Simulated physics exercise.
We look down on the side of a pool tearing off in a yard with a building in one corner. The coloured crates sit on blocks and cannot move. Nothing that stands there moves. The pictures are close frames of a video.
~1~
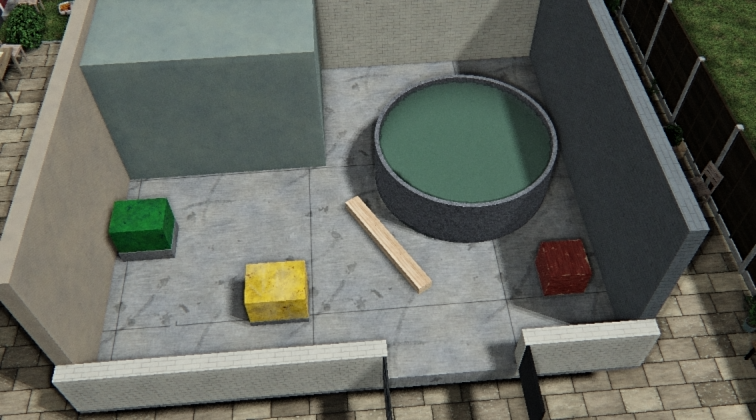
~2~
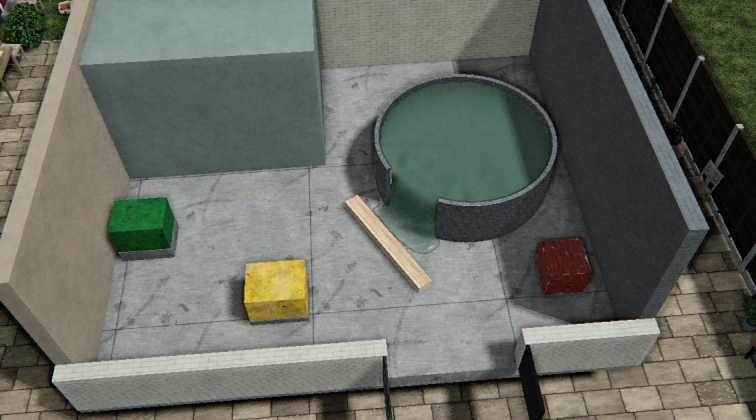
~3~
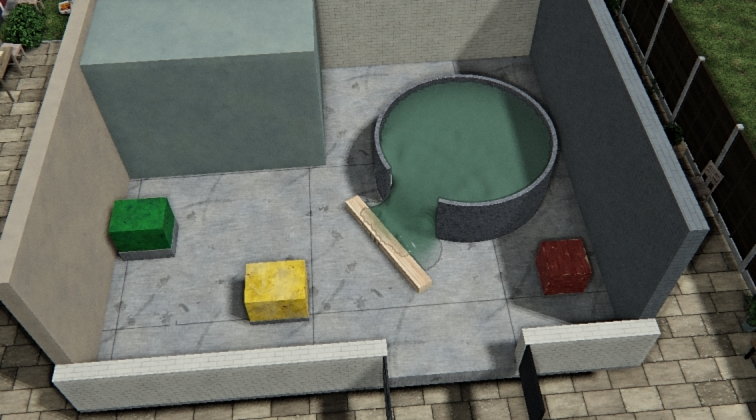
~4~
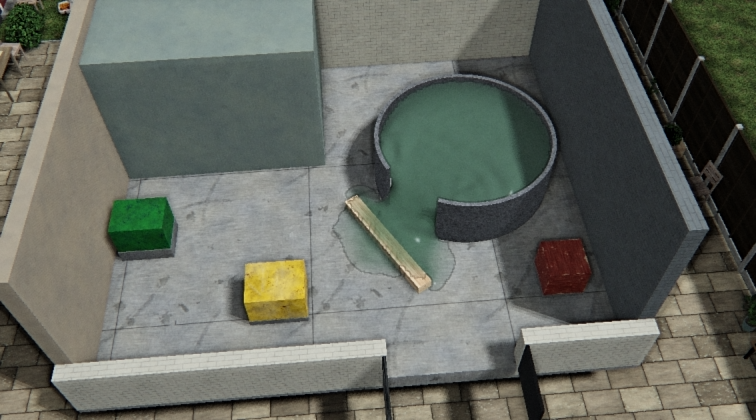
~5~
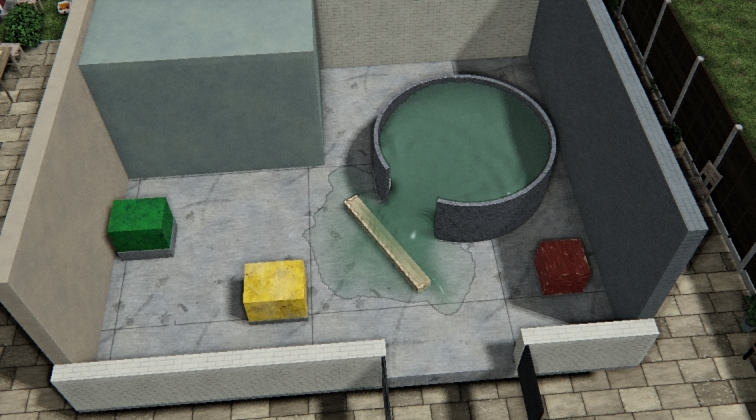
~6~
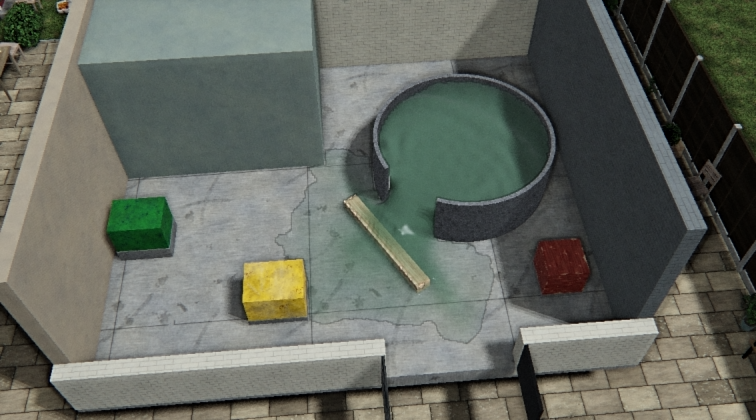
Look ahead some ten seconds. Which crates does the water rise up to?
One by one: The yellow crate is soaked; the green crate is soaked; the red crate is soaked.
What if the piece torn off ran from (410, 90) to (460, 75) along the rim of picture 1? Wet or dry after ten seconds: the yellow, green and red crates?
One by one: Yellow crate gets wet; green crate keeps dry; red crate gets wet.
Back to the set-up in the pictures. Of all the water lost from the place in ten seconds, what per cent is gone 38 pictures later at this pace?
Near 70 in a hundred.
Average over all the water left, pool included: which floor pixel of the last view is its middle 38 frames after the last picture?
At about (374, 217).
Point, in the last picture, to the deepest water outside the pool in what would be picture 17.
At about (388, 232).
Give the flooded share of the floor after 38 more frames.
I make it 95 per cent.
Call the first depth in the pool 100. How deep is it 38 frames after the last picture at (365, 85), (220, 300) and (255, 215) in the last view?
About 6, 16 and 12 per cent.
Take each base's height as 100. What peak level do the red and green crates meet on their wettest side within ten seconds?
In turn 230 and 120 per cent.
A moment on, water covers 45 % of the floor; the yellow crate water round its plinth, the green crate not reached, the red crate not reached.
Next, water covers 70 % of the floor; the yellow crate water round its plinth, the green crate water round its plinth, the red crate water round its plinth.
Then, water covers 80 % of the floor; the yellow crate water round its plinth, the green crate water round its plinth, the red crate water round its plinth.
Later, water covers 95 % of the floor; the yellow crate water round its plinth, the green crate water round its plinth, the red crate water round its plinth.
In the end, water covers 100 % of the floor; the yellow crate was topped, the green crate was topped, the red crate was topped.
